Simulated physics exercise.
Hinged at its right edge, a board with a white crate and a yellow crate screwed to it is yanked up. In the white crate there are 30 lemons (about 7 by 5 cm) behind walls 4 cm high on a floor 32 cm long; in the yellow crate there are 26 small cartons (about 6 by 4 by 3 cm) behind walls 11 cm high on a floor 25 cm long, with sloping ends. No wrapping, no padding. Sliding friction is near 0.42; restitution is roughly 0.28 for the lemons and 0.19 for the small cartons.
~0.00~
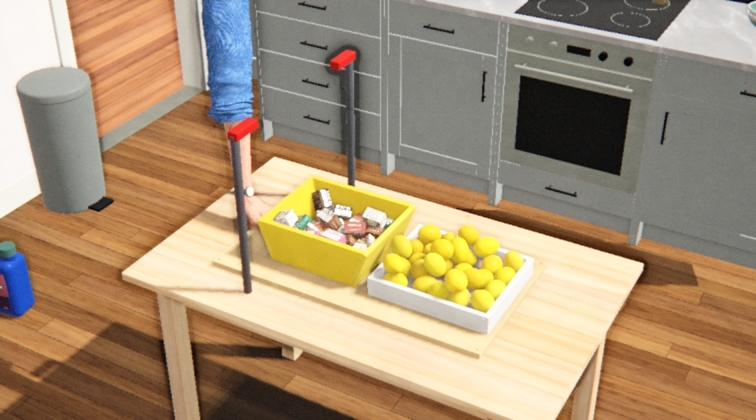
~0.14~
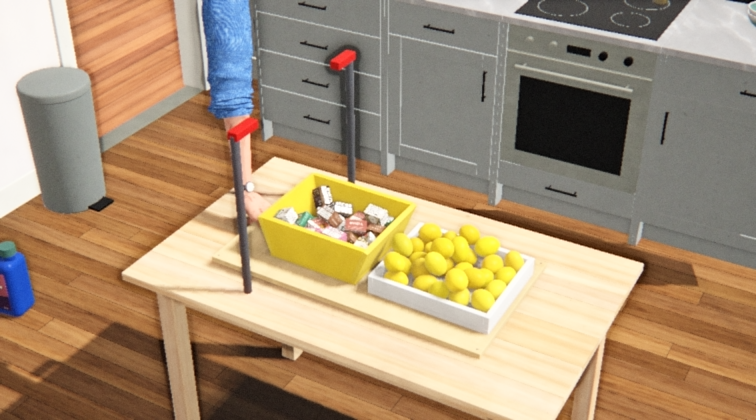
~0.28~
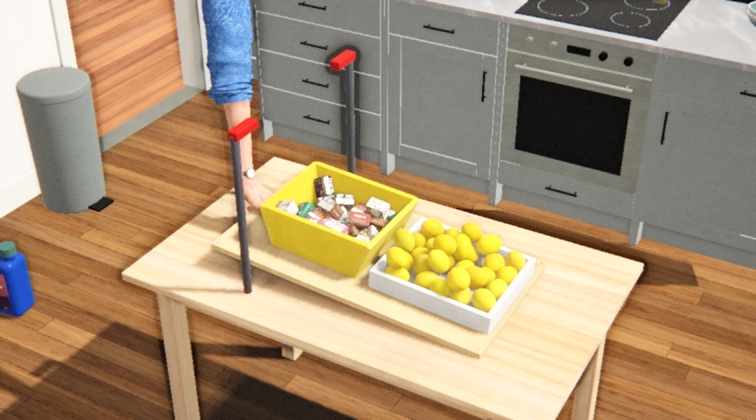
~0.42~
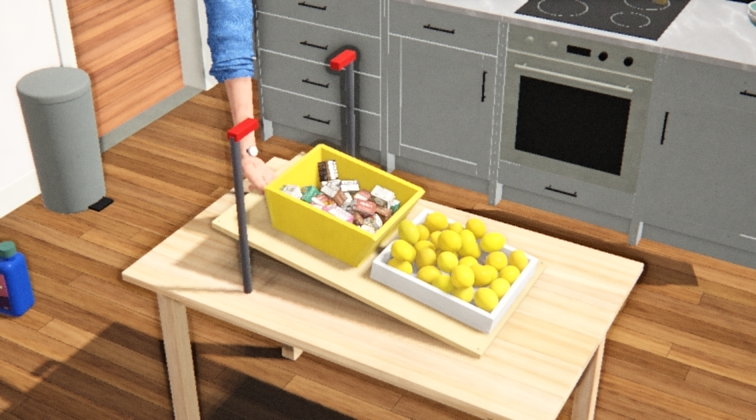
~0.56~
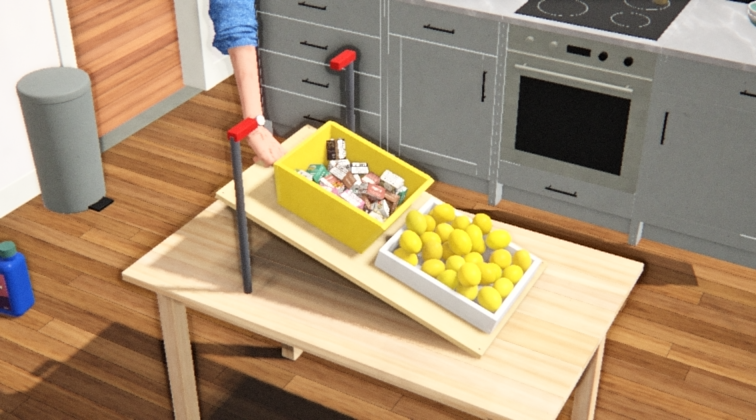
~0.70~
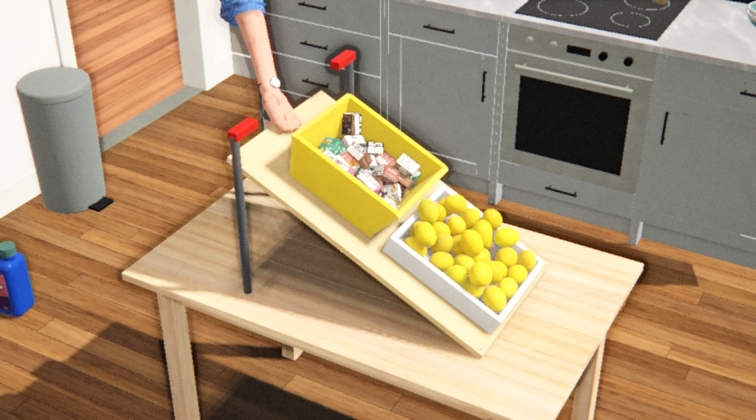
At first, a yellow crate of small cartons and a white crate of lemons sit level on a board on a wooden table. A hand at the left then lifts the board's left end, slowly and then more steeply, and both crates tilt down toward the right with their contents still inside.
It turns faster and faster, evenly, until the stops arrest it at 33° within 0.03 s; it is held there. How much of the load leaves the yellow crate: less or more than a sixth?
The yellow crate loses fewer than one in six of its small cartons.
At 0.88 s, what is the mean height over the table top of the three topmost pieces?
About 42 cm.
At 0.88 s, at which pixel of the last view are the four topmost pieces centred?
At about (363, 133).
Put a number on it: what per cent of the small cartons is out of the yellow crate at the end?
Some 0 per cent of them.
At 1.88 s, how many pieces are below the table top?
Some 1 pieces.
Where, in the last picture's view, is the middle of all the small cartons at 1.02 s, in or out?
Near (393, 168).
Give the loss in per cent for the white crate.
Lost: White crate 25 per cent.
After 0.78 s, the lift is arrested.
After 0.88 s, tilt 33°; 0 of 30 out of the white crate and 0 of 26 out of the yellow crate.
After 1.02 s, tilt 33°; 2 of 30 out of the white crate and 0 of 26 out of the yellow crate.
After 1.27 s, tilt 33°; 3 of 30 out of the white crate and 0 of 26 out of the yellow crate.
Outcome (at 1.88 s), 8 of 30 out of the white crate and 0 of 26 out of the yellow crate. Asked share, 0 of 26, 0 per cent.
